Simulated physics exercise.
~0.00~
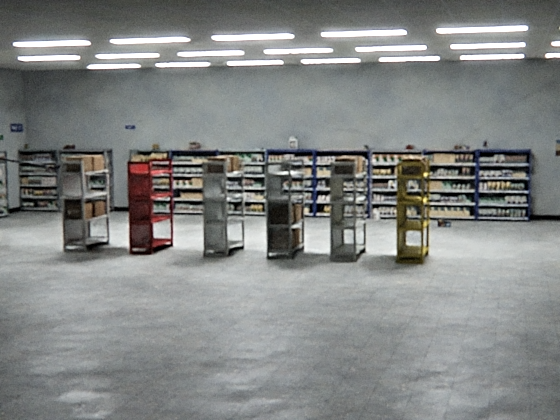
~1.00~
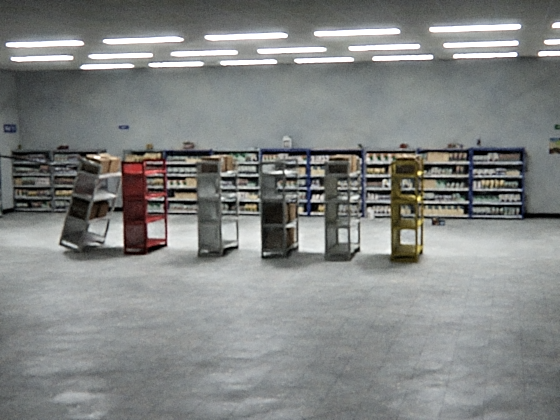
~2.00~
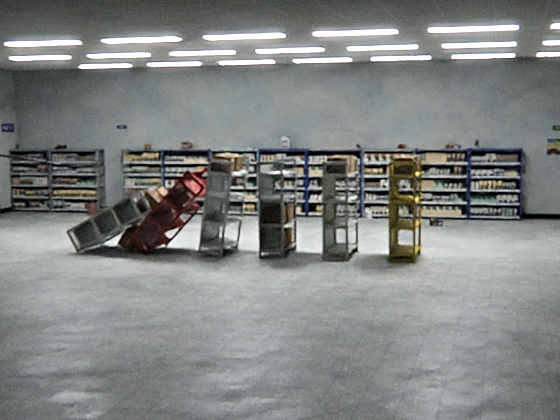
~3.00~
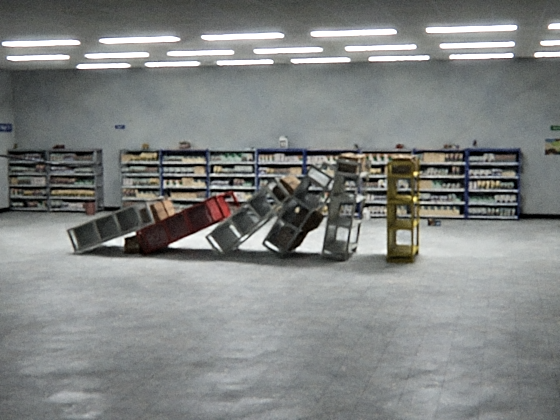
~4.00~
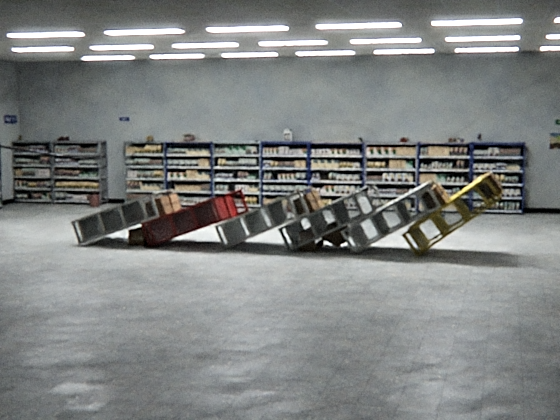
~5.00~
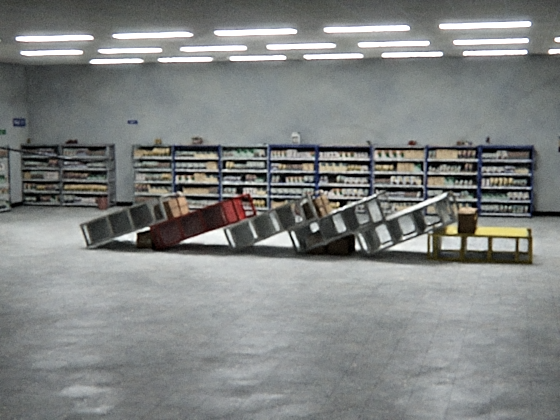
In a grey-walled storeroom with stocked shelves along the back and strip lights above, a slightly swaying camera looks across the floor at a row of six open shelf units. From the left they are grey, red, three more greys and a yellow, some holding brown cartons. The leftmost grey unit tips right and falls against the red one, which leans over in turn. The next greys topple rightward one after another, their cartons shifting, and the yellow unit goes last. It ends flat on the floor at the right, with a carton on it, while the other five lie slanted, propped in an overlapping line.
